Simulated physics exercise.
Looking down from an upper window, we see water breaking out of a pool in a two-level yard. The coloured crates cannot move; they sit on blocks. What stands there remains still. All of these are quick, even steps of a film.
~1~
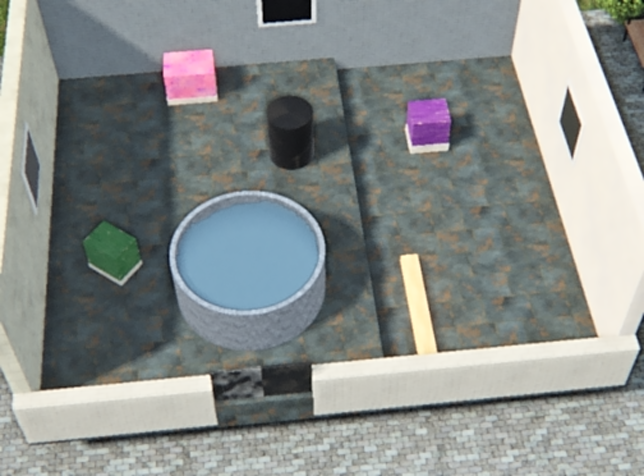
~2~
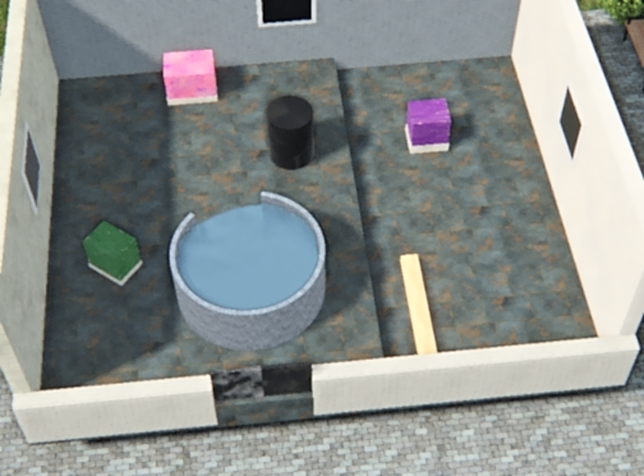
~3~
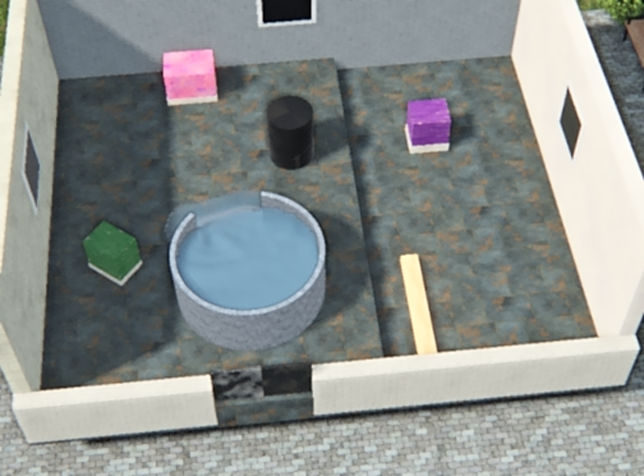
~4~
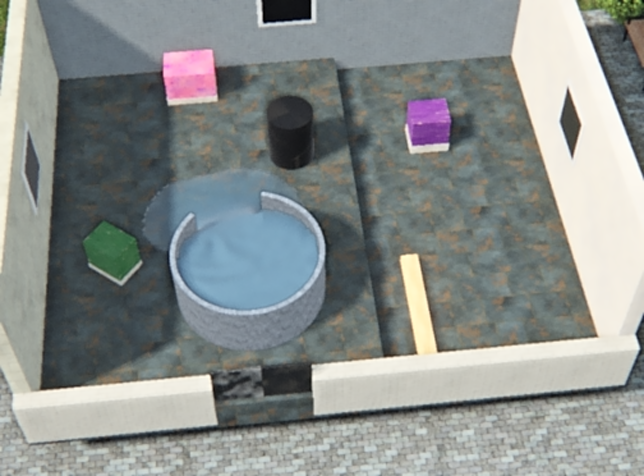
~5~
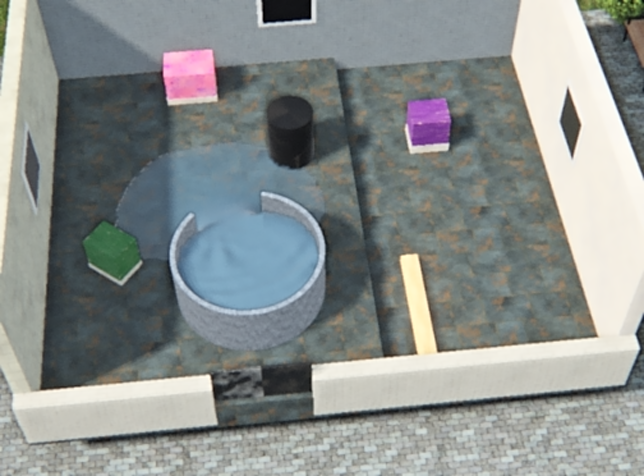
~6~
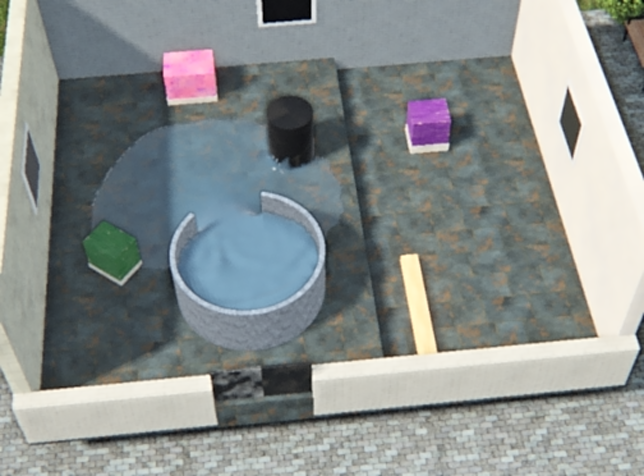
Water pours through a gap in the round pool's far side and spreads across the dark floor around the black cylinder.
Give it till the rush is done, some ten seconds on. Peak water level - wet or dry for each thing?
Result: Purple crate: Untouched; green crate: Touched; pink crate: Touched.
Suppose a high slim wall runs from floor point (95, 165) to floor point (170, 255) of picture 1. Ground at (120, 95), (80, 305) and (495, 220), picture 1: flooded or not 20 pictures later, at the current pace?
Taking the three spots in order: Soaked, spared, spared.
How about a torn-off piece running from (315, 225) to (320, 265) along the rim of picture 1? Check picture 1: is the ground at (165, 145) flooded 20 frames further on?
At that spot: Parched.
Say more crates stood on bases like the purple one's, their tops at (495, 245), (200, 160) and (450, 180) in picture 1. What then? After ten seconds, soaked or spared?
Order as asked: Unflooded / flooded / unflooded.
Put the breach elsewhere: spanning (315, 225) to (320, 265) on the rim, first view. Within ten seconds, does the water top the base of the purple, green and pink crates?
The purple one is reached; the green one is not reached; the pink one is not reached.
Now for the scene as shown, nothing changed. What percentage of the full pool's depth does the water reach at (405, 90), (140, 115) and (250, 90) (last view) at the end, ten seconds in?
Taking the places in turn, I get roughly 4, 8 and 8 percent.
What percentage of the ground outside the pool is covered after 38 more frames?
Roughly 65 per cent.
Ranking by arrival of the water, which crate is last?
That's the purple-painted one.
A moment on, water covers 30 % of the floor; the purple crate not reached, the green crate water round its plinth, the pink crate water round its plinth.
Next, water covers 35 % of the floor; the purple crate water round its plinth, the green crate water round its plinth, the pink crate water round its plinth.
Then, water covers 45 % of the floor; the purple crate water round its plinth, the green crate water round its plinth, the pink crate water round its plinth.
Later, water covers 65 % of the floor; the purple crate water round its plinth, the green crate water round its plinth, the pink crate water round its plinth.
In the end, water covers 95 % of the floor; the purple crate stayed above the water, the green crate was topped, the pink crate was topped.
